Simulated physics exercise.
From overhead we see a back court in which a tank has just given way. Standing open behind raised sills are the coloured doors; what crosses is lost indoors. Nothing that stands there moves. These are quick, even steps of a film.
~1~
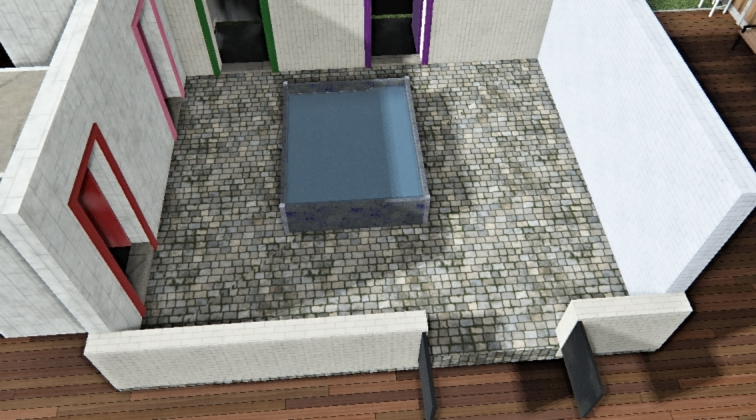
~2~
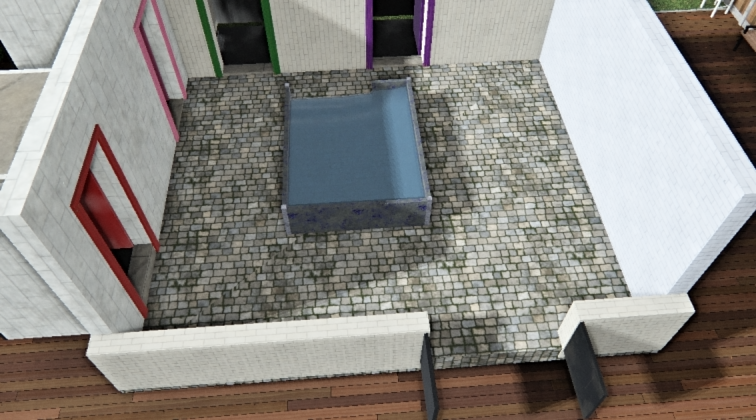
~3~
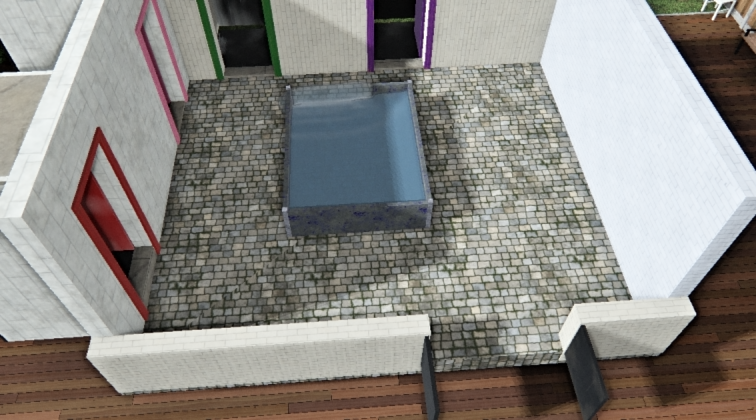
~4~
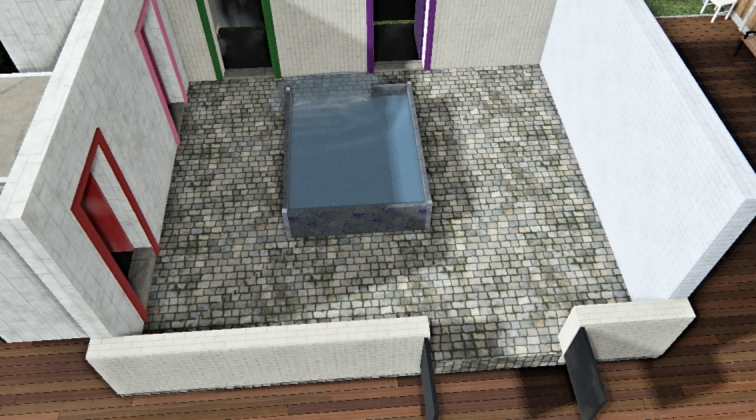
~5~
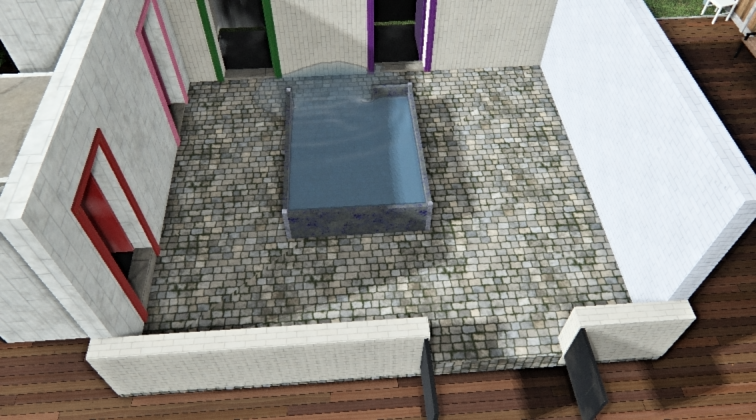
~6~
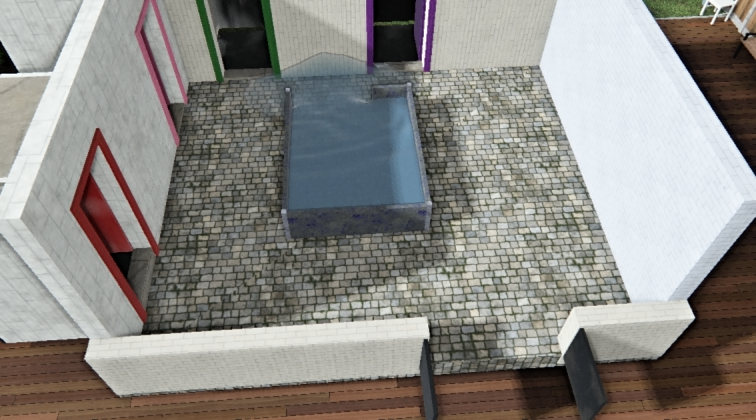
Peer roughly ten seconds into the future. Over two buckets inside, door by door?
In order: The red door copes honestly, the pink door gets overwhelmed honestly, the green door gets overwhelmed honestly, the purple door gets overwhelmed honestly.
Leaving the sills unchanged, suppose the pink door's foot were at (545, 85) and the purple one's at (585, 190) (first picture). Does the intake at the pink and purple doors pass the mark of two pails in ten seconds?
Pink: Exceeds the limit. Purple: Falls short.
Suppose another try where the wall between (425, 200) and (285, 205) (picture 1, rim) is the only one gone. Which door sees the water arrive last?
I'd name the purple door.
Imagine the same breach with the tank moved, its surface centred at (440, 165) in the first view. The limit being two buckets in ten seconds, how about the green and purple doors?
The green door doesn't reach it and the purple door exceeds it.
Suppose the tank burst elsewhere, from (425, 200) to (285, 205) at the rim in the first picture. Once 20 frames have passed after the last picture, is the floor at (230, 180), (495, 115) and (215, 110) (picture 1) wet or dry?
Following the listed order, the three come out reached by the spill, not reached and not reached.
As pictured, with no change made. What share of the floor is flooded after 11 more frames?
I'd guess some 25 per cent.
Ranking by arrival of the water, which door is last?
Answer - the red-painted one.
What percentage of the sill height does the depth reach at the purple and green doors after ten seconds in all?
Near 90 and 110 in a hundred.
A moment on, water covers 10 % of the floor; the red door not reached, the pink door not reached, the green door under two buckets in, the purple door under two buckets in.
Next, water covers 25 % of the floor; the red door not reached, the pink door under two buckets in, the green door over two buckets in, the purple door under two buckets in.
Then, water covers 40 % of the floor; the red door wet at the sill, nothing in, the pink door far over two buckets in, the green door over two buckets in, the purple door over two buckets in.
Later, water covers 75 % of the floor; the red door wet at the sill, nothing in, the pink door far over two buckets in, the green door far over two buckets in, the purple door over two buckets in.
In the end, water covers 95 % of the floor; the red door wet at the sill, nothing in, the pink door far over two buckets in, the green door far over two buckets in, the purple door over two buckets in.
